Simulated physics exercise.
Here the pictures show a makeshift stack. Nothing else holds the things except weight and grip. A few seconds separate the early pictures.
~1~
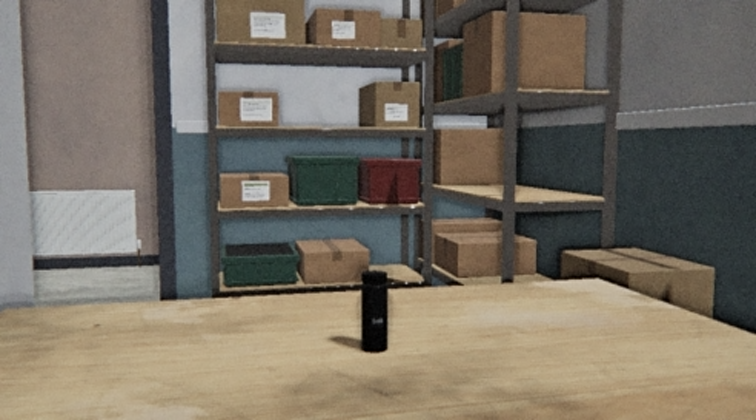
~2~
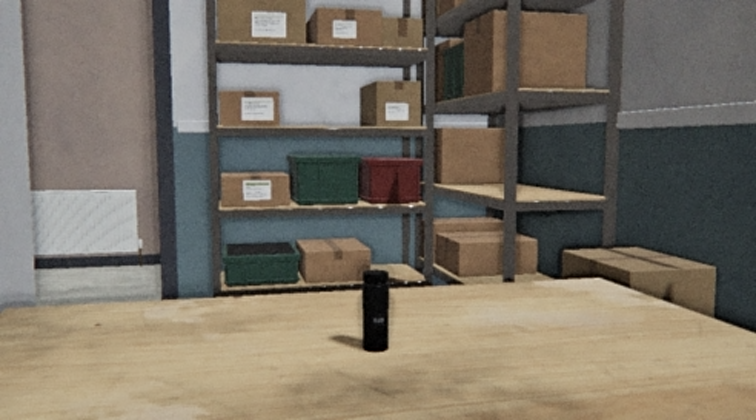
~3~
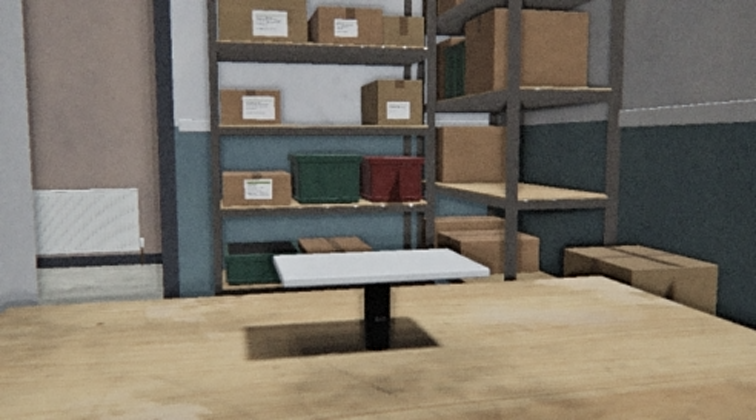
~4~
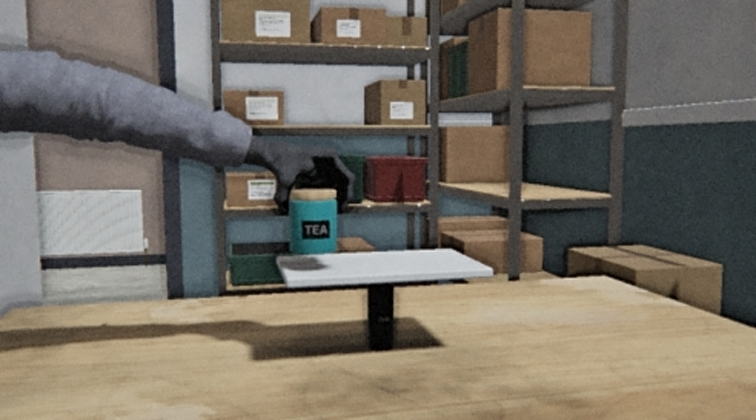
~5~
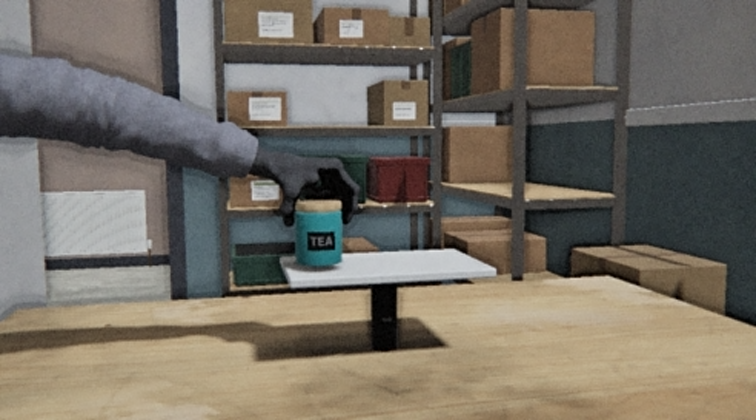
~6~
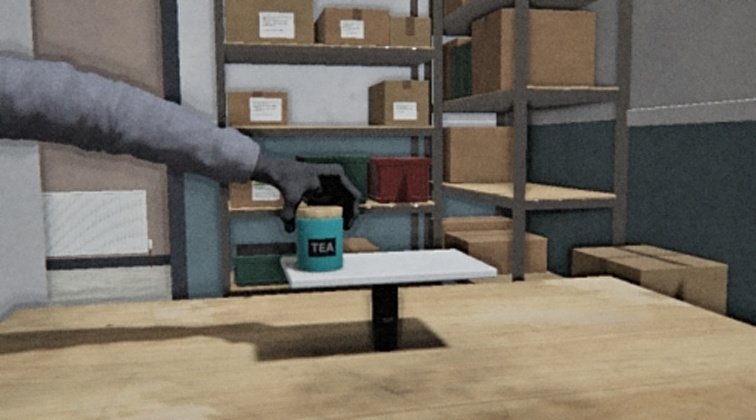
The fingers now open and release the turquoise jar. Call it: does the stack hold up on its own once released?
Does not hold.
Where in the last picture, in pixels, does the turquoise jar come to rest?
Roughly pixel (264, 336) in the last picture.
Then, 0.40 s on from there, turquoise jar now fallen; white lid turned 67° from how it was put.
Then, 0.80 s on from there, white lid now fallen; black shaker turned 70° from how it was put.
In the end, fallen, turquoise jar, white lid and black shaker. At the end, from the last picture's camera, turquoise jar near (264, 336). The stack loses its balance.
